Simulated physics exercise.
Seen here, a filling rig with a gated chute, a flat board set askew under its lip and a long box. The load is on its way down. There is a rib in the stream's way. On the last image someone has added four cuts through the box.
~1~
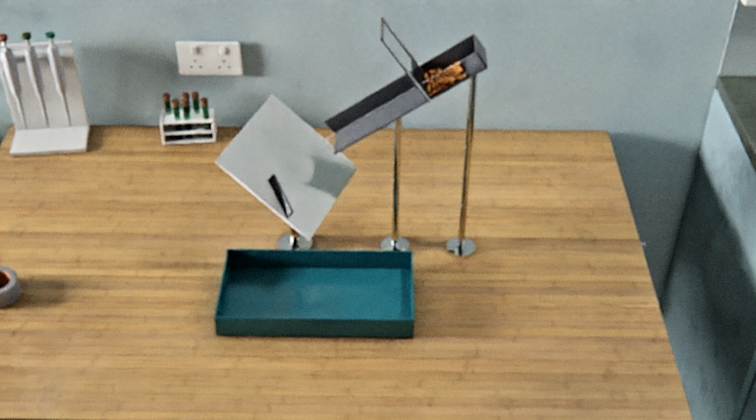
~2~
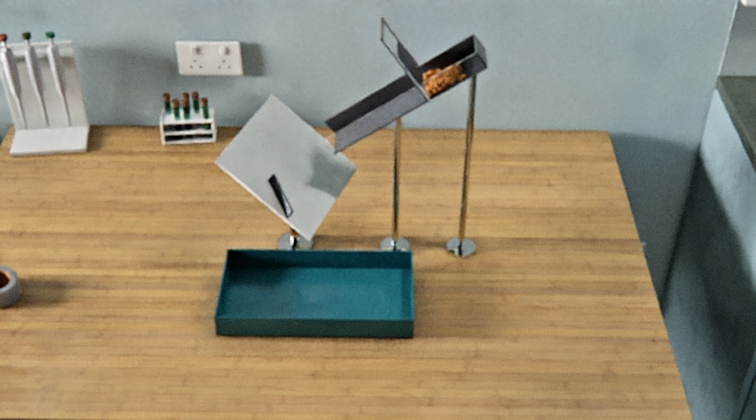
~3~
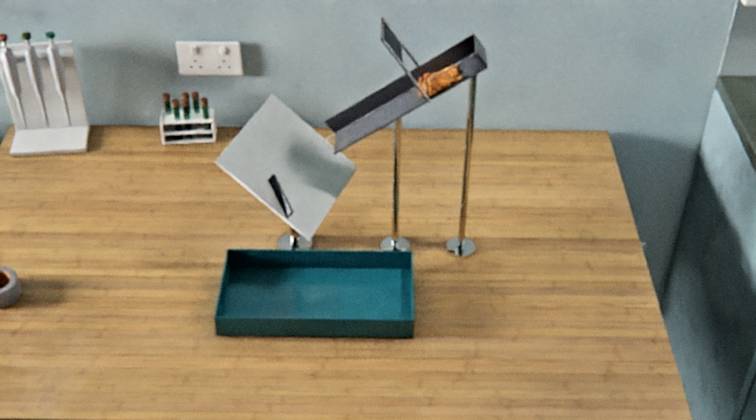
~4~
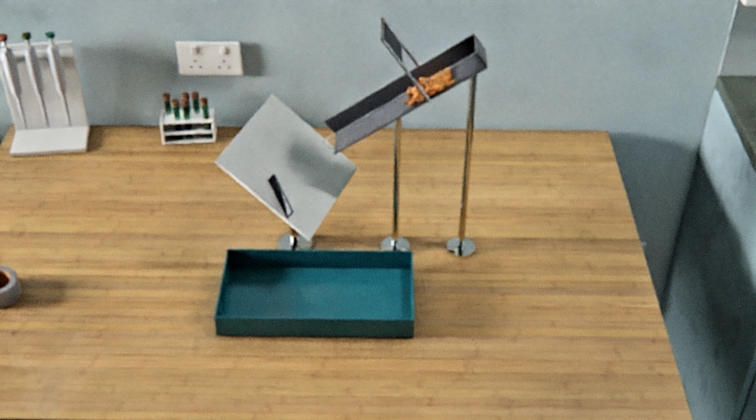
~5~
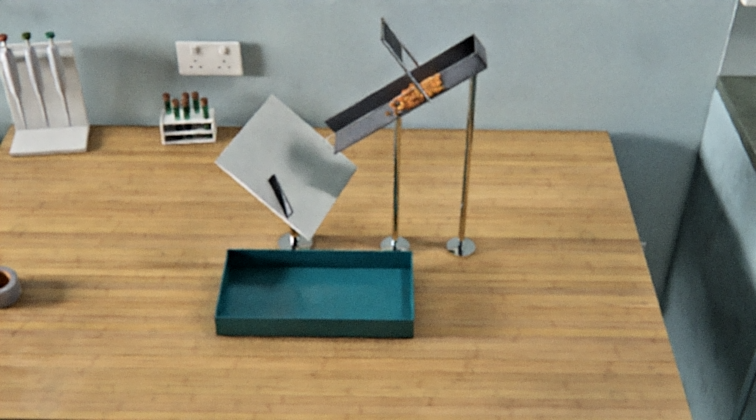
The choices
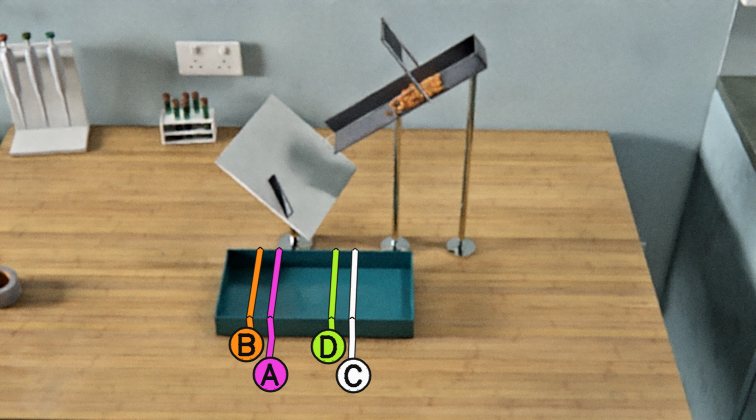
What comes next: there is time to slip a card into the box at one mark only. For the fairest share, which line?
Take C.
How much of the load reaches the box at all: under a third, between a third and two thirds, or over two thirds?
Between a third and two thirds.
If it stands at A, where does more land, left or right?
More lands on the right.
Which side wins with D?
The right side.
On the marked copy, line A crosses the front rim at (270, 318); line B crosses the front rim at (249, 317); line C crosses the front rim at (352, 319); line D crosses the front rim at (331, 318).
For line A, of what is caught, none on the left of the divider, all on the right.
For line B, of what is caught, none on the left of the divider, all on the right.
For line C, of what is caught, about half on the left of the divider, about half on the right.
For line D, of what is caught, a small part on the left of the divider, most on the right.
